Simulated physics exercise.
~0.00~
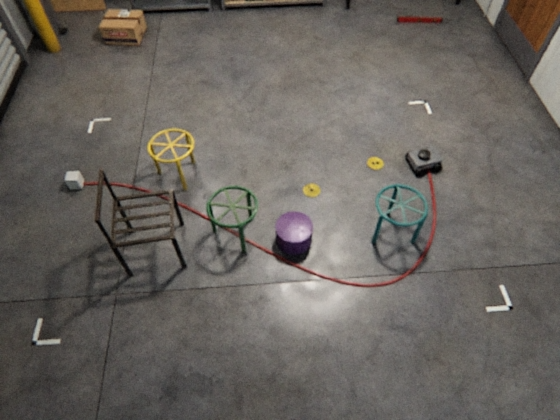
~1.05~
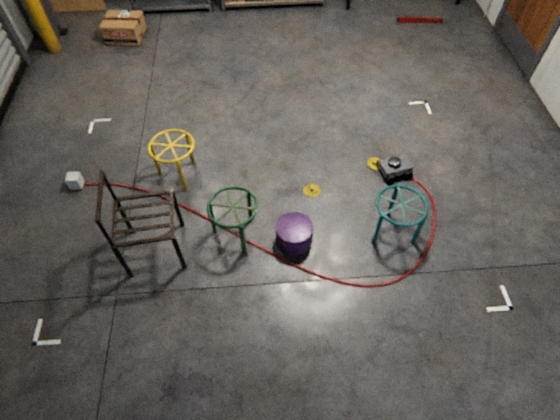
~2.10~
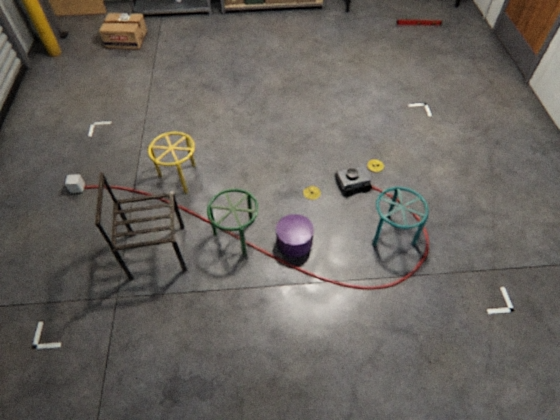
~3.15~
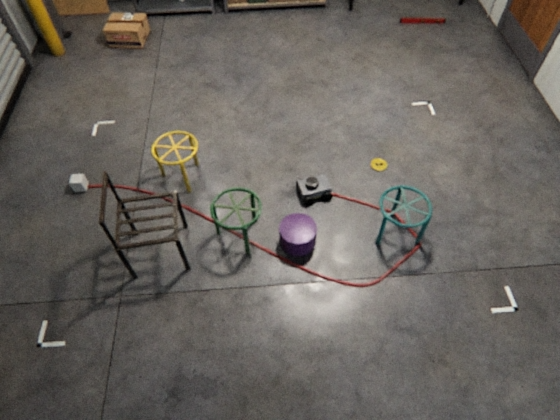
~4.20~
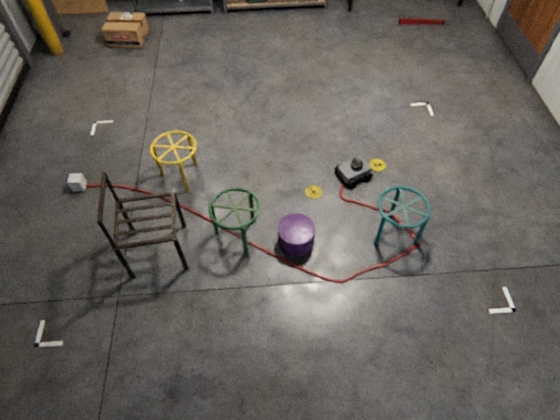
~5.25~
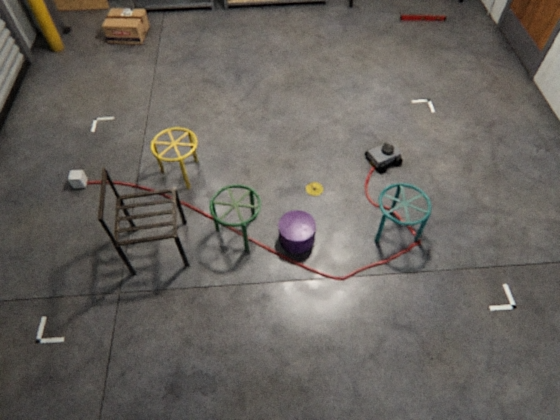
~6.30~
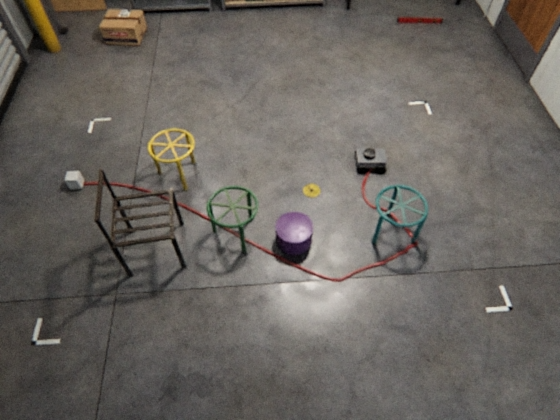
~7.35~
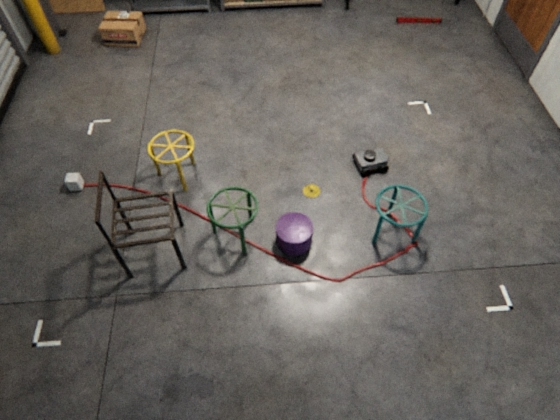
A thin red lead snakes across a grey workshop floor, seen from high above, running from a small white block at left to a dark cart at right. A black chair, a yellow stool, a green stool, a purple tub and a teal stool stand along its path, near two yellow marks. The cart drives left past the teal stool, drawing the lead around it, and reaches the mark near the tub. It then turns back right to the other mark and stops there, the lead still bent around the teal stool's legs, with all the furniture standing in place.
